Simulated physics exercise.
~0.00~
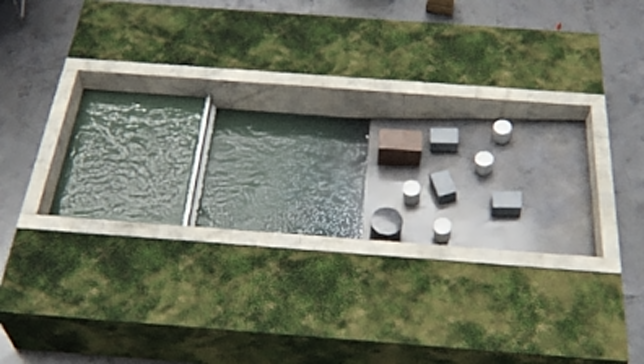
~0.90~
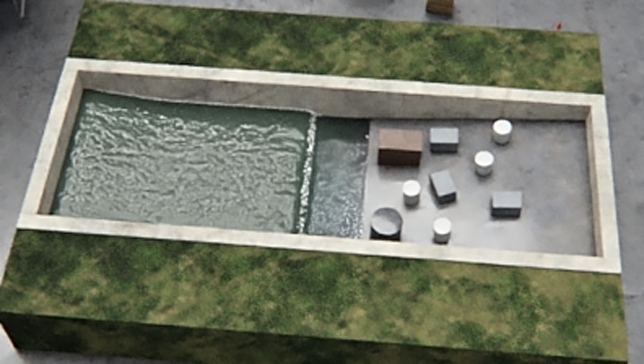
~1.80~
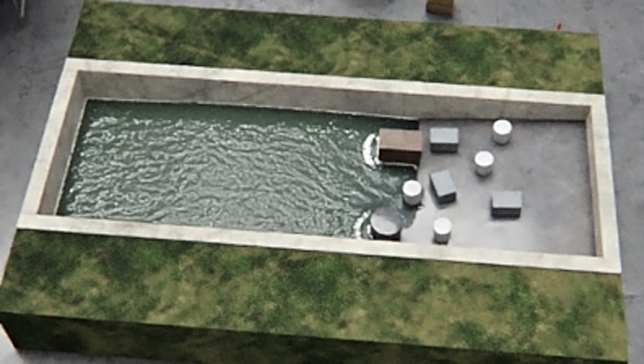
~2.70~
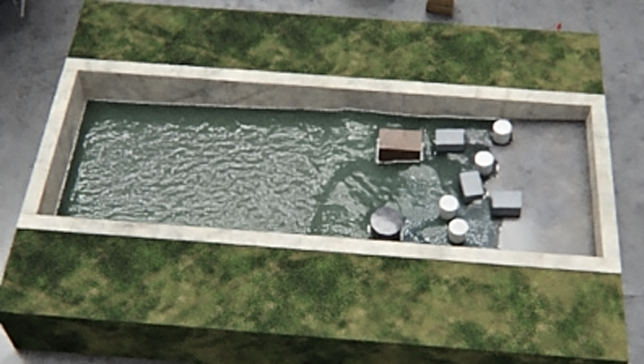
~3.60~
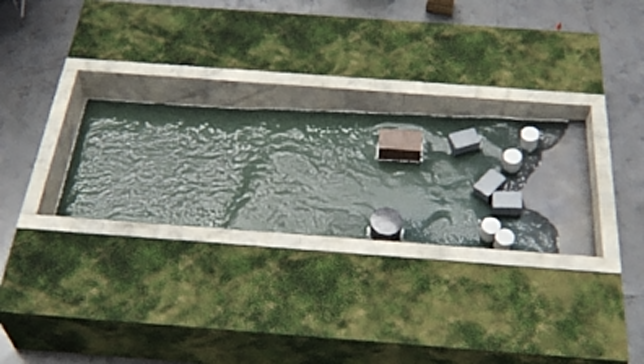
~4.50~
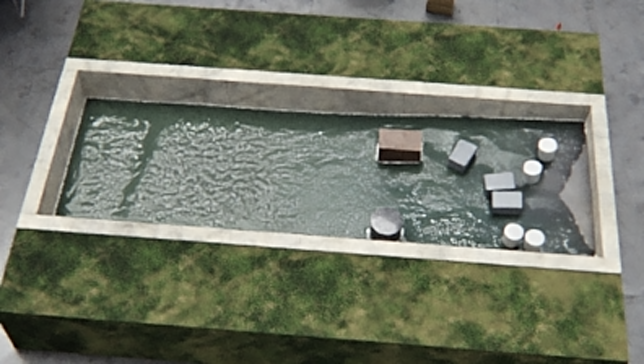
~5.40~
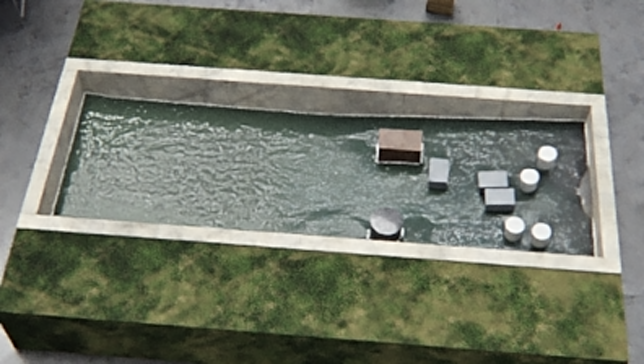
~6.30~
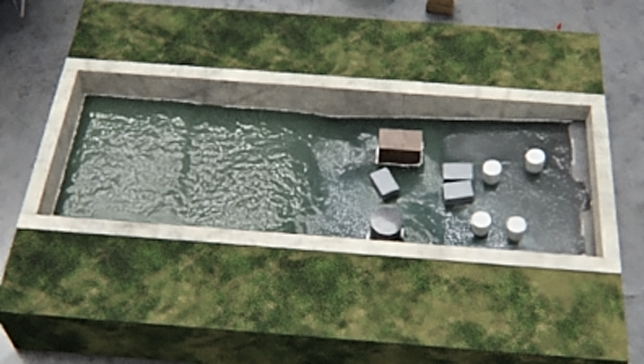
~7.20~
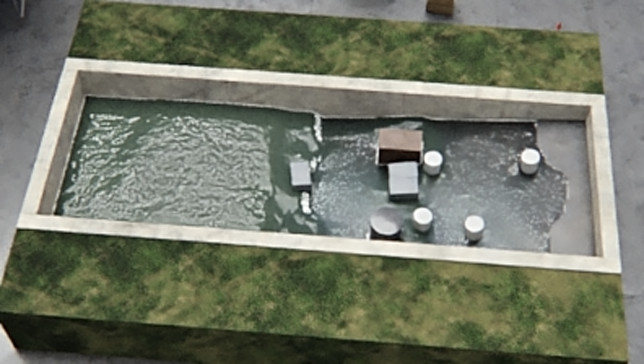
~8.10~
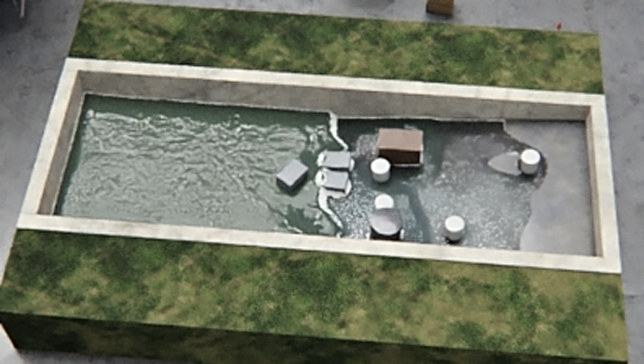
Water surging right along a concrete basin, sweeping grey blocks and white cylinders up the ramp, then drawing back left with them.
